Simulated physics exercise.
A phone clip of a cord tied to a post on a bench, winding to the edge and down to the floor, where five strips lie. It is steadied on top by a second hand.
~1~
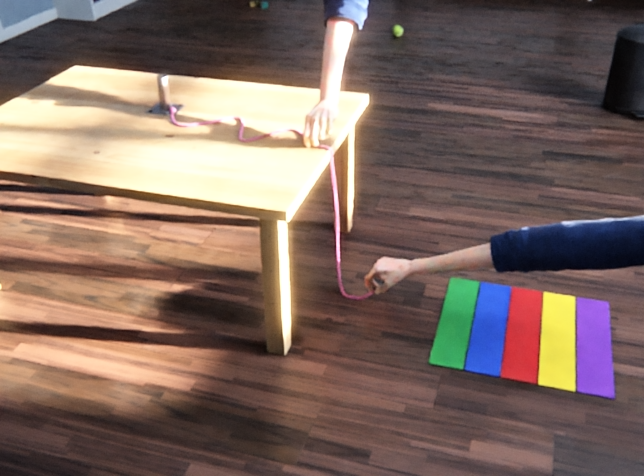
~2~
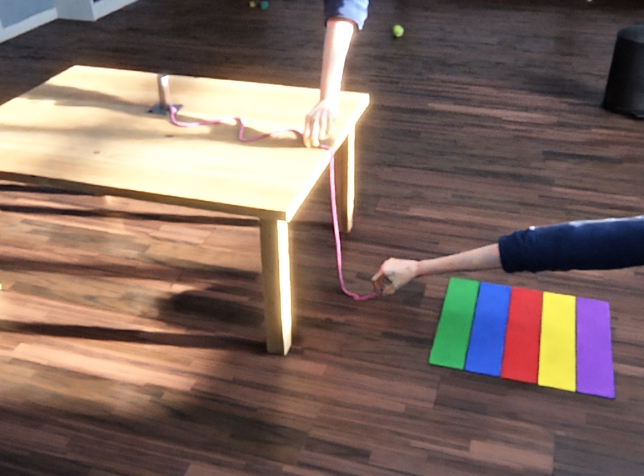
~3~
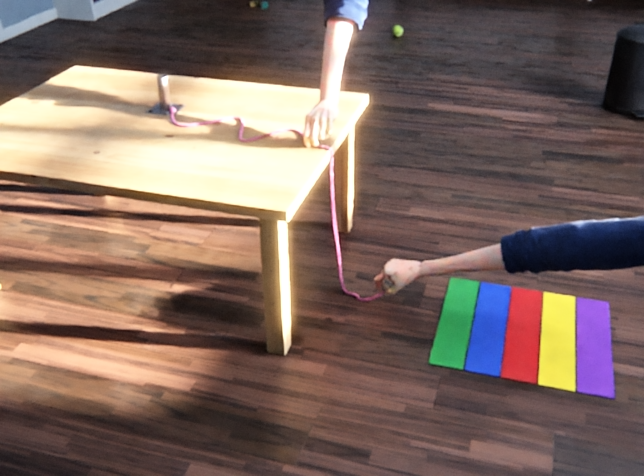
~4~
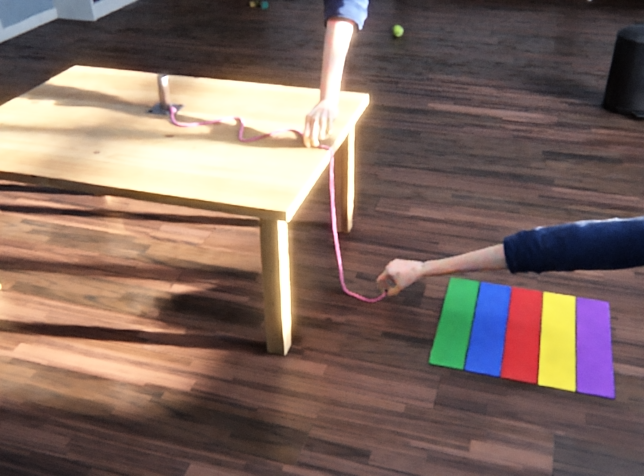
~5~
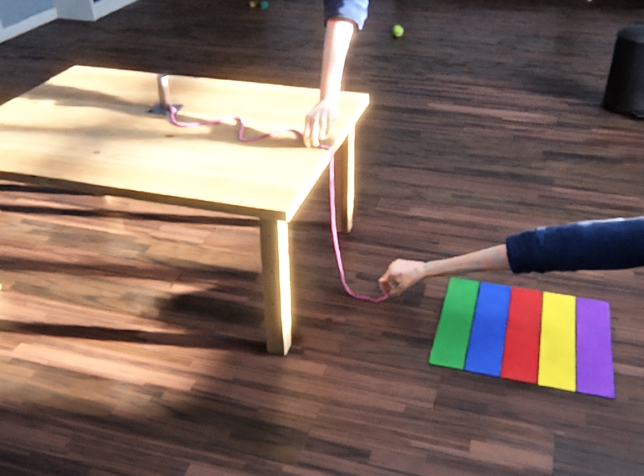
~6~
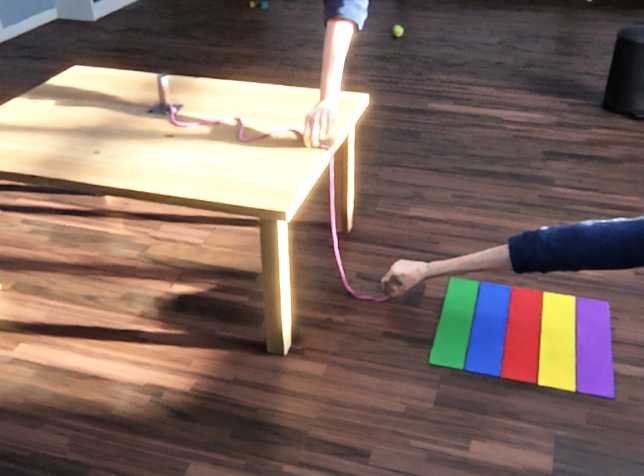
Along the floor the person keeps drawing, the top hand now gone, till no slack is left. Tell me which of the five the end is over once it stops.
It is over the purple strip.
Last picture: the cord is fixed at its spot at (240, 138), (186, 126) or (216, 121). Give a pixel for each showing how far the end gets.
Taking them in turn, I'd expect around (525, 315), (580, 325) and finally (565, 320).
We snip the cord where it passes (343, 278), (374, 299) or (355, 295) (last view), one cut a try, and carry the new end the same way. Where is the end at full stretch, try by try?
Try by try: (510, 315), (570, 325) and (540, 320).
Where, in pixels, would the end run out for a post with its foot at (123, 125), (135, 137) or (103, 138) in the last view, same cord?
Approximate places, in that order: (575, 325), (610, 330), (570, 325).
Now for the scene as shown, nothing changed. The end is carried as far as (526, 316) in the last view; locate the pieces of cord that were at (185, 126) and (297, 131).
They end up at (217, 116) and at (348, 175).
Early on, end near (526, 316); over red.
Midway, end near (573, 324); over yellow.
At the end of the slack, end near (602, 329); over purple. It halts on the purple strip.
